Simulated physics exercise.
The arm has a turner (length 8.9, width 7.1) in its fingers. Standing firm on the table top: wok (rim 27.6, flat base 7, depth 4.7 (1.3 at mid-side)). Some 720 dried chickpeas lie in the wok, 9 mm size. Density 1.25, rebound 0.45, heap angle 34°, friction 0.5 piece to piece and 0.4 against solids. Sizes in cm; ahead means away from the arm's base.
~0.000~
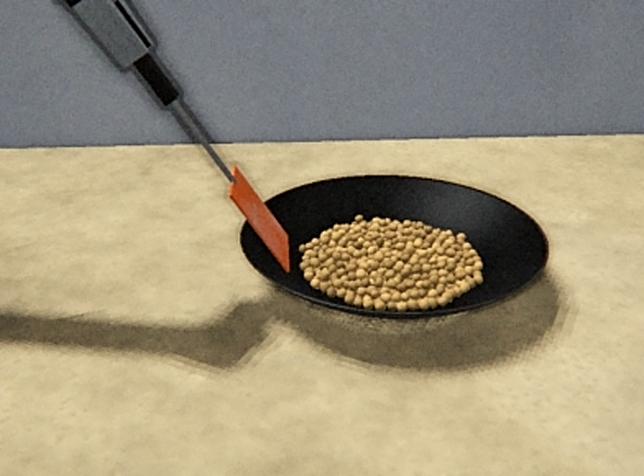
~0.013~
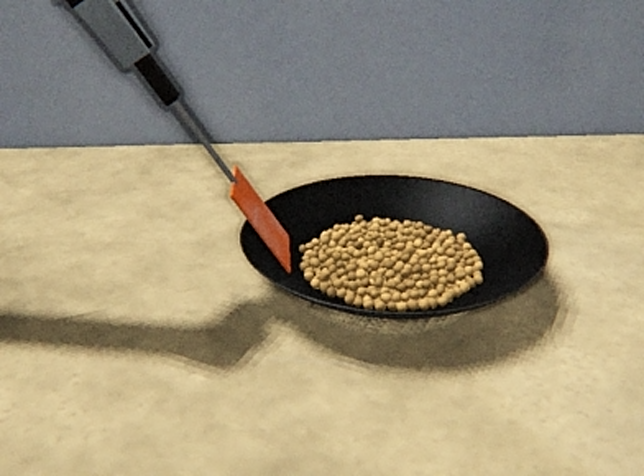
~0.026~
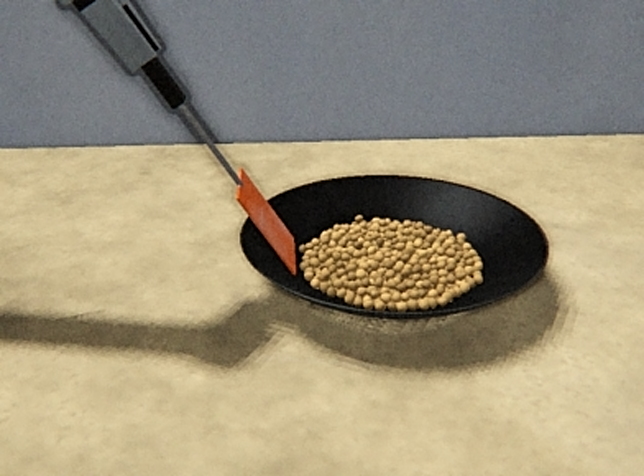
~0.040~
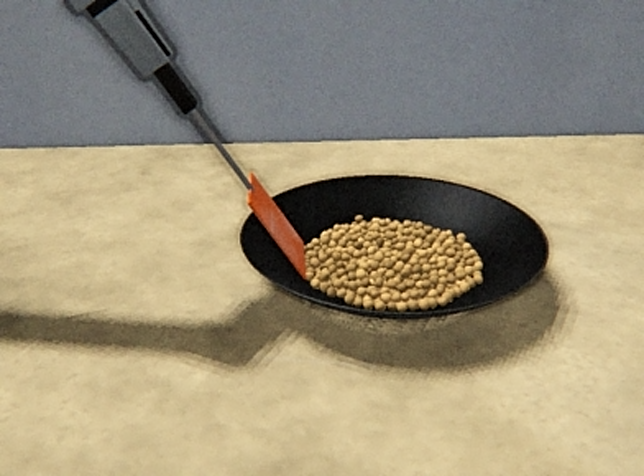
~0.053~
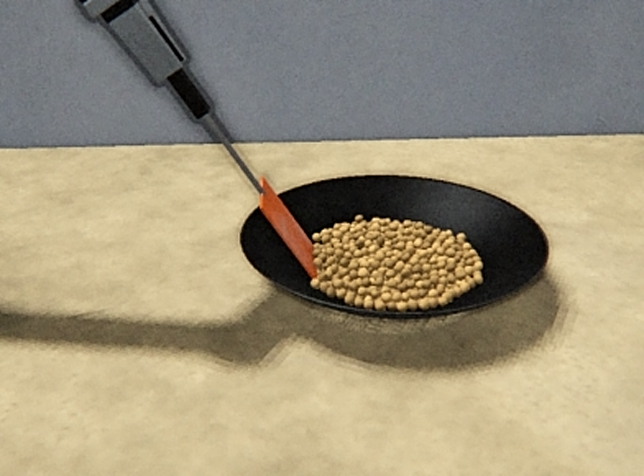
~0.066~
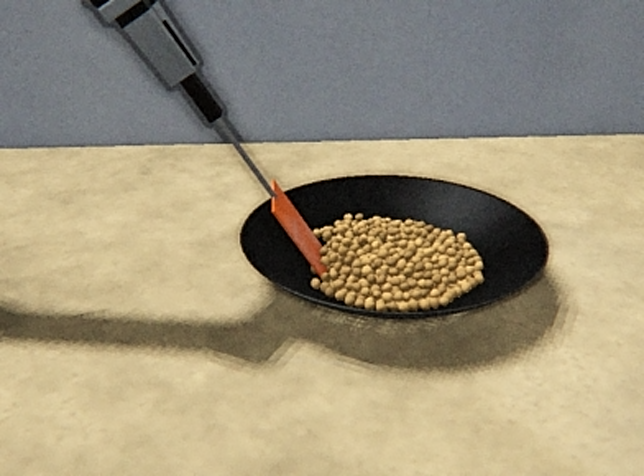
We see a robot arm holding an orange-bladed turner at the left side of a black wok of chickpeas; the blade slides slowly rightward into the heap's left edge, shifting a few chickpeas while the rest barely move.
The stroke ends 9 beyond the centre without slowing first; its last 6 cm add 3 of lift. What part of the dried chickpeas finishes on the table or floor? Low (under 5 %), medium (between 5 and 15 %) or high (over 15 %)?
Answer: High; over 15 % of the dried chickpeas finish on the table or floor.
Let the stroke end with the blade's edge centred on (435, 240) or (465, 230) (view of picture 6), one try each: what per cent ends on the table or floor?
About 0 and 15 per cent.
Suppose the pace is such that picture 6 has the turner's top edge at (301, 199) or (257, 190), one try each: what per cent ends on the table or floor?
About 40 and 10 per cent.
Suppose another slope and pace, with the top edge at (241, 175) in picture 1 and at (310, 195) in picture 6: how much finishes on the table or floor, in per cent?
About 40 per cent.
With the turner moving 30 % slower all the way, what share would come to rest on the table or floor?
In that case some 10 per cent.
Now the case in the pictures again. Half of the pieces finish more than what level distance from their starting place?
Some 5 cm.
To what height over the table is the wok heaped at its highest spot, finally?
Some 5.0 cm.
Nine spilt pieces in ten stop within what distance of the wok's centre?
About 40 cm.
After 0.14 s, sloping 58°, highest piece 5 above the table; 723 in the wok.
After 0.21 s, sloping 58°, highest piece 6 above the table; 723 in the wok.
After 0.44 s, sloping 58°, highest piece 5 above the table; 558 in the wok, 163 on the table or floor, 2 on the blade or in flight.
After 1.49 s, sloping 58°, highest piece 5 above the table; 558 in the wok, 165 on the table or floor.
At rest, 558 in the wok, 165 on the table or floor. That is 23 % on the table or floor.
